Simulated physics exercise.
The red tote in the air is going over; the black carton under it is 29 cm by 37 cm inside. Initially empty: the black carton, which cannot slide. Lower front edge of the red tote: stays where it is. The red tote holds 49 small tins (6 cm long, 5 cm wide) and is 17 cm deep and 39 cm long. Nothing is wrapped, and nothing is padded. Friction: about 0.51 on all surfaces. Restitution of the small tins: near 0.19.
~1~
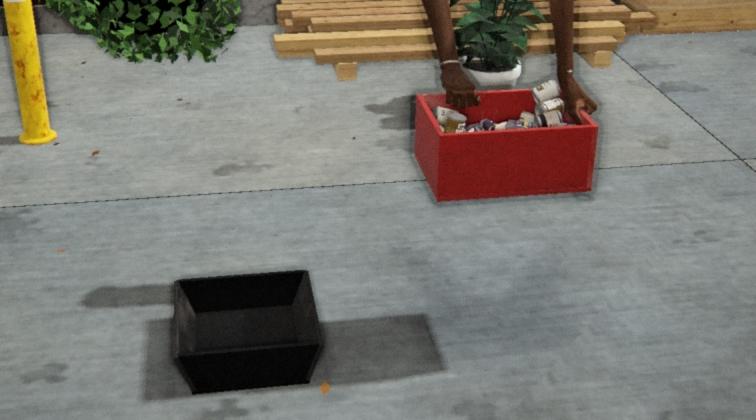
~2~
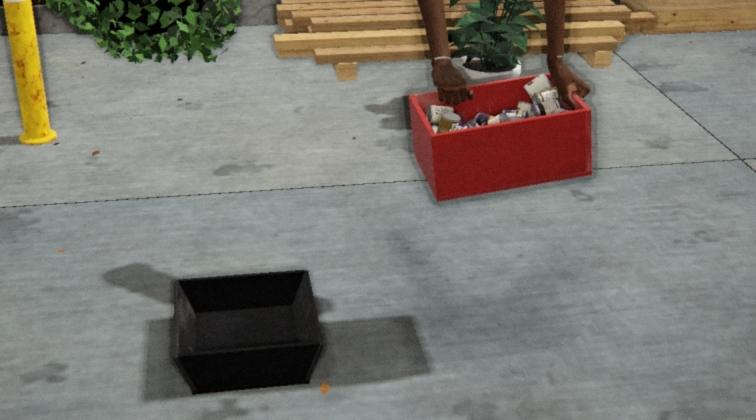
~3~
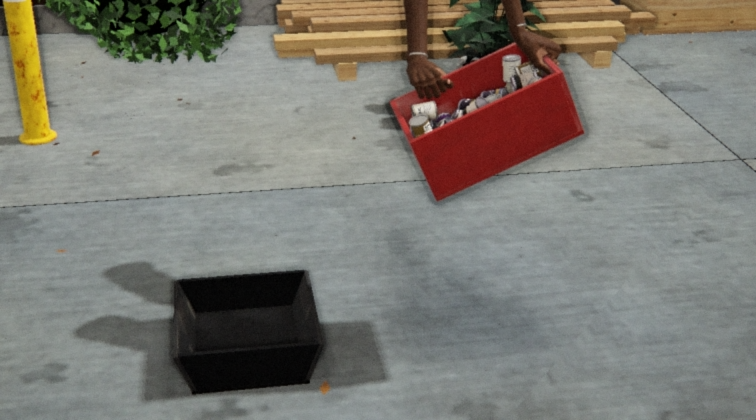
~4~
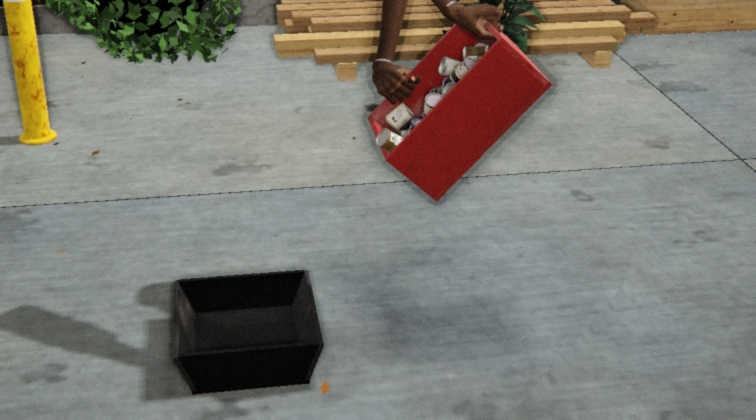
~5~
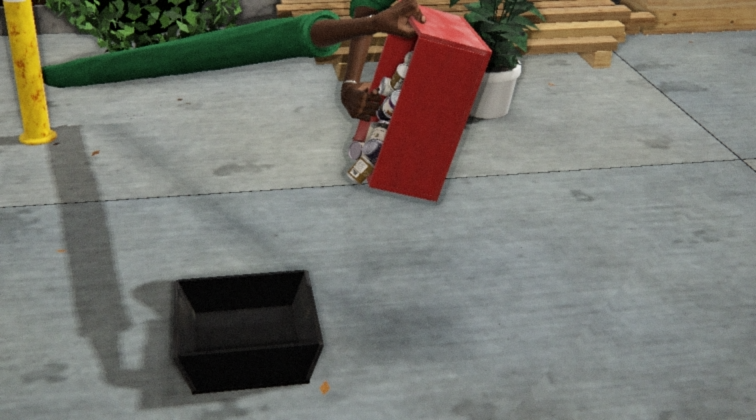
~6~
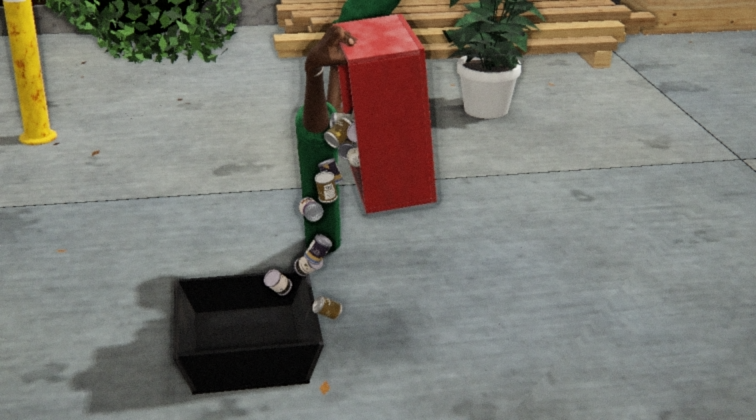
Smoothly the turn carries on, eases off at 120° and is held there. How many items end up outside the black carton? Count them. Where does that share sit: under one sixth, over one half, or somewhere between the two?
Between the two.
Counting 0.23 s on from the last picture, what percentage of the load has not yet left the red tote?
Roughly 60 per cent is still inside.
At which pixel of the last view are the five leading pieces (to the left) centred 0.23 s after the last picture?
At about (245, 346).
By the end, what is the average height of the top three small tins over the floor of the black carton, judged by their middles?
Roughly 7 centimetres.
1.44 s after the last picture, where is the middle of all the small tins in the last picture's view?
Roughly at pixel (265, 337).
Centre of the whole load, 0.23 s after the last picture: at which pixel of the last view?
Look near pixel (353, 181).
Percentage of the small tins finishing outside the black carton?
Close to 30 in a hundred of them.
Then, 0.23 s after the last picture, tilt 114°; 30 still in the red tote, 7 in the black carton, 1 outside the black carton and 11 in the air.
Then, 0.52 s after the last picture, tilt 120°; 8 still in the red tote, 26 in the black carton, 6 outside the black carton and 9 in the air.
Then, 0.92 s after the last picture, tilt 120°; 36 in the black carton, 12 outside the black carton and 1 in the air.
Final count (1.44 s after the last picture), 35 in the black carton and 14 outside the black carton. Asked share, 14 of 49, 29 per cent.
